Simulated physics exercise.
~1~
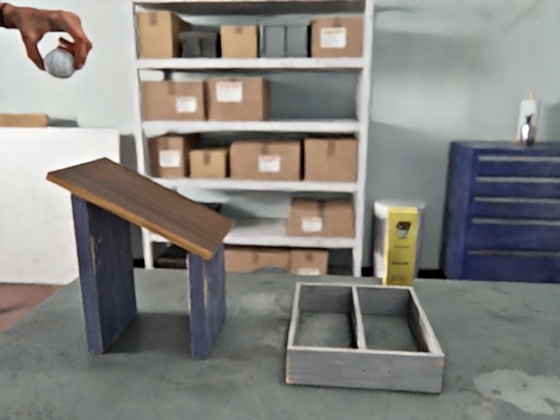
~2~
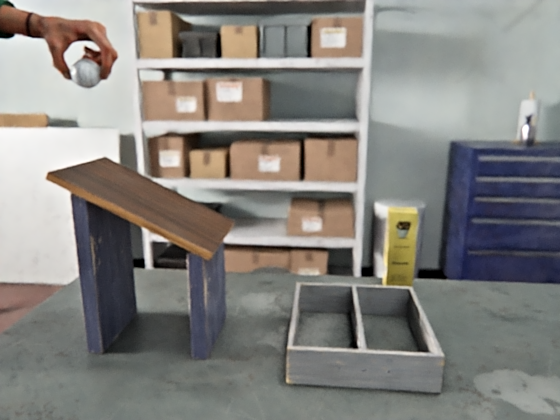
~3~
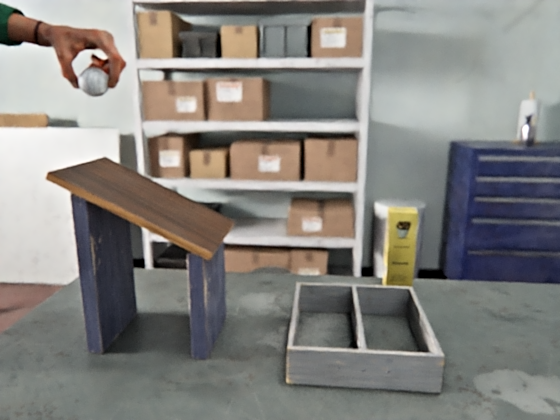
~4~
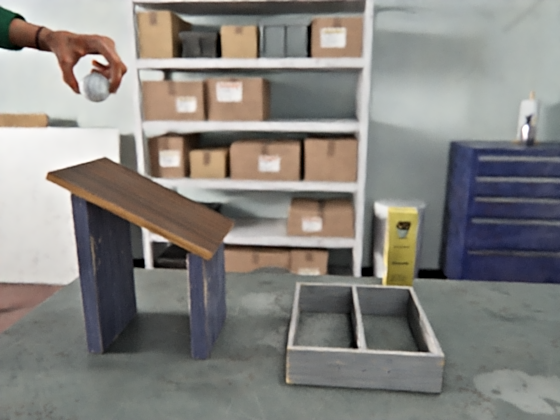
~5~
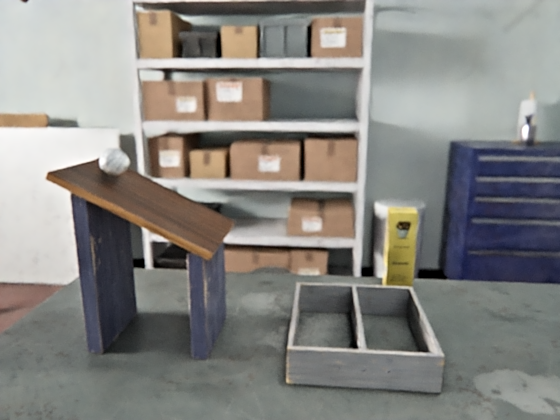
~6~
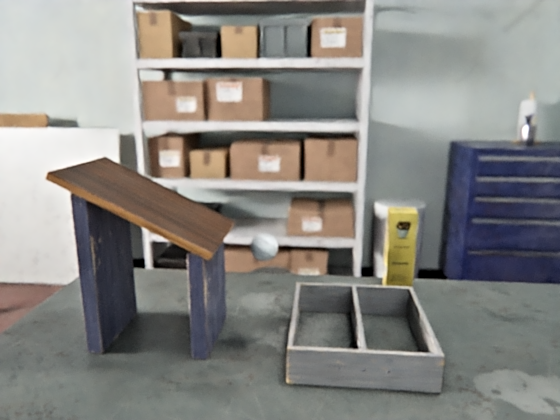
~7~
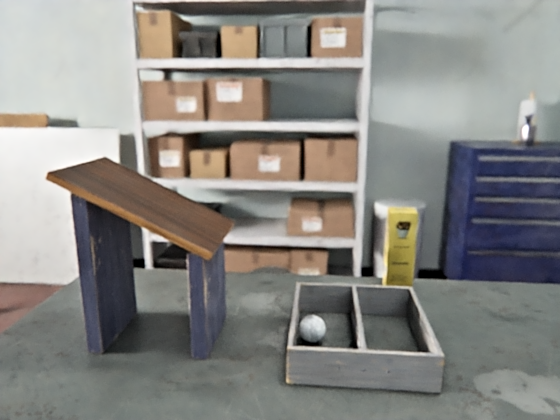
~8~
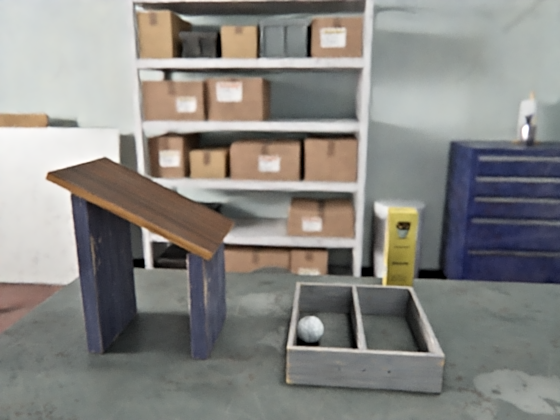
In a workroom with a shelf of cardboard boxes and a blue drawer cabinet behind, a sloping wooden board on blue supports stands on a grey table, left of an open tray with two bays. A hand at the upper left holds a small whitish ball-like object and carries it right and slightly down, above the board's high end. The hand lets go and leaves, and the object sits near the top of the slope. It travels down and off the low end, through the air toward the tray. It lands in the nearer, left bay and rests there, while the yellow carton behind stays put.
